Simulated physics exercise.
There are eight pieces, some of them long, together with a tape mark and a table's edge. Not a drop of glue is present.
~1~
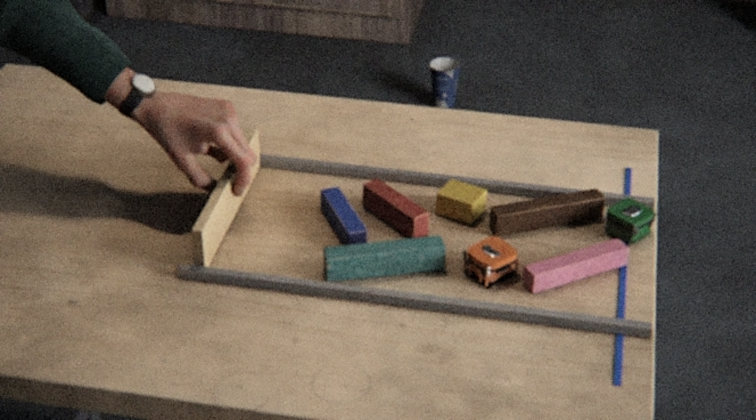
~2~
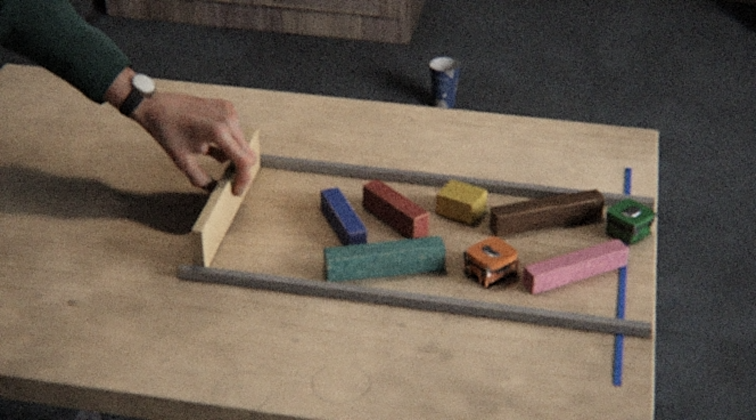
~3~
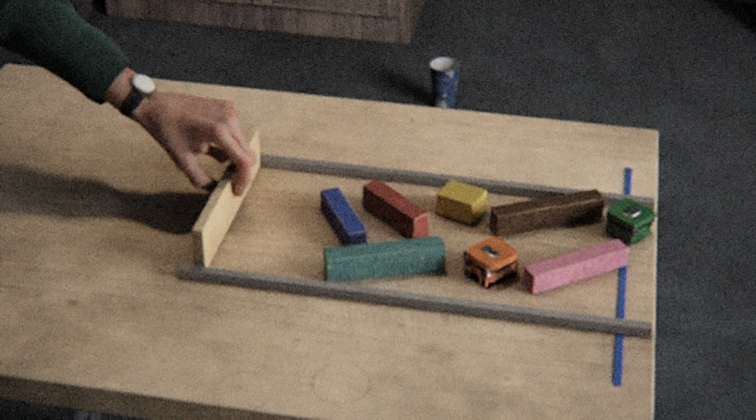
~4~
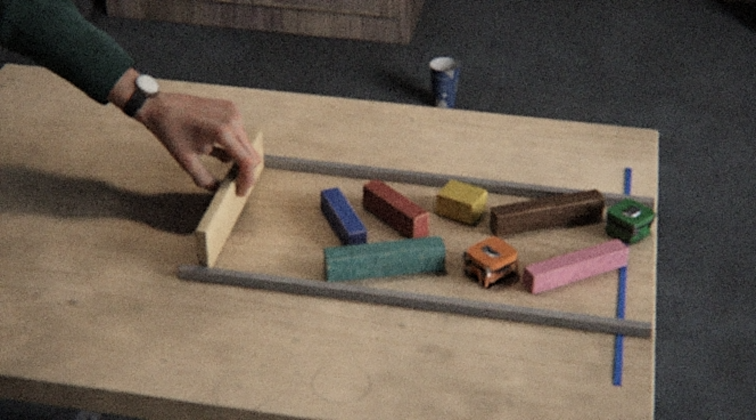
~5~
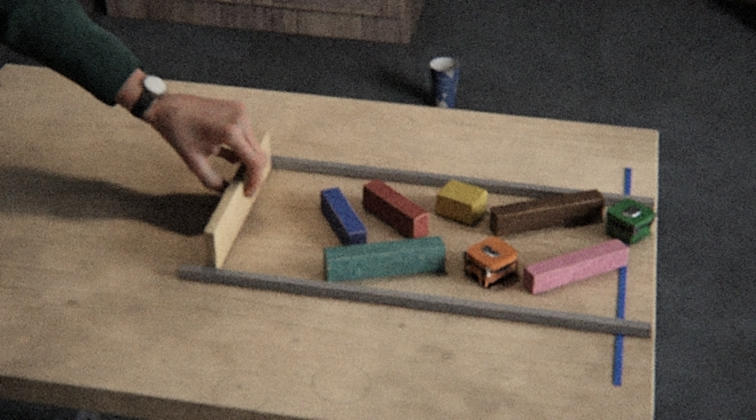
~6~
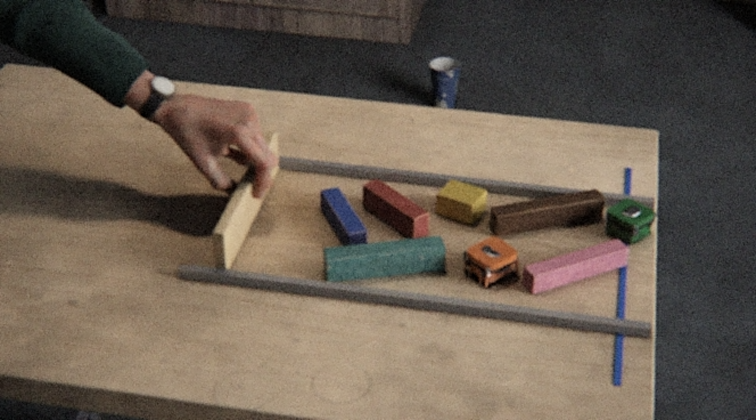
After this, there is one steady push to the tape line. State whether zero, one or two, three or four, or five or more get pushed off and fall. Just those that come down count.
The table loses at least five pieces.
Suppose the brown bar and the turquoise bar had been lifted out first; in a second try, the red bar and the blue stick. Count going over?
First 3, then 4.
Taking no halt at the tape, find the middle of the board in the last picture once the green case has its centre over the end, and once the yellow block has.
Roughly (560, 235); for the second one, roughly (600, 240).
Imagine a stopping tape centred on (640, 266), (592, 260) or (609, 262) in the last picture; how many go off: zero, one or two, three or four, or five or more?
Counts as listed: 5 or more / either three or four / five or more.
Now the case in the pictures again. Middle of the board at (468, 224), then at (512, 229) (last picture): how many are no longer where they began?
At the first place 7, at the second 8.
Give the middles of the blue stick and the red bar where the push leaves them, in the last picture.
Blue stick: About (635, 257); red bar: About (653, 226).
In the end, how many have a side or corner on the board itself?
The count in contact is 2.
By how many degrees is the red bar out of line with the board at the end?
Roughly 25° out of line.
A little later, none off yet; green case at rest near (629, 223); pink bar at rest near (576, 266); brown bar at rest near (547, 212).
When it is over, the number that fall off is five or more; down, turquoise bar, yellow block, orange case, brown bar, pink bar and green case.
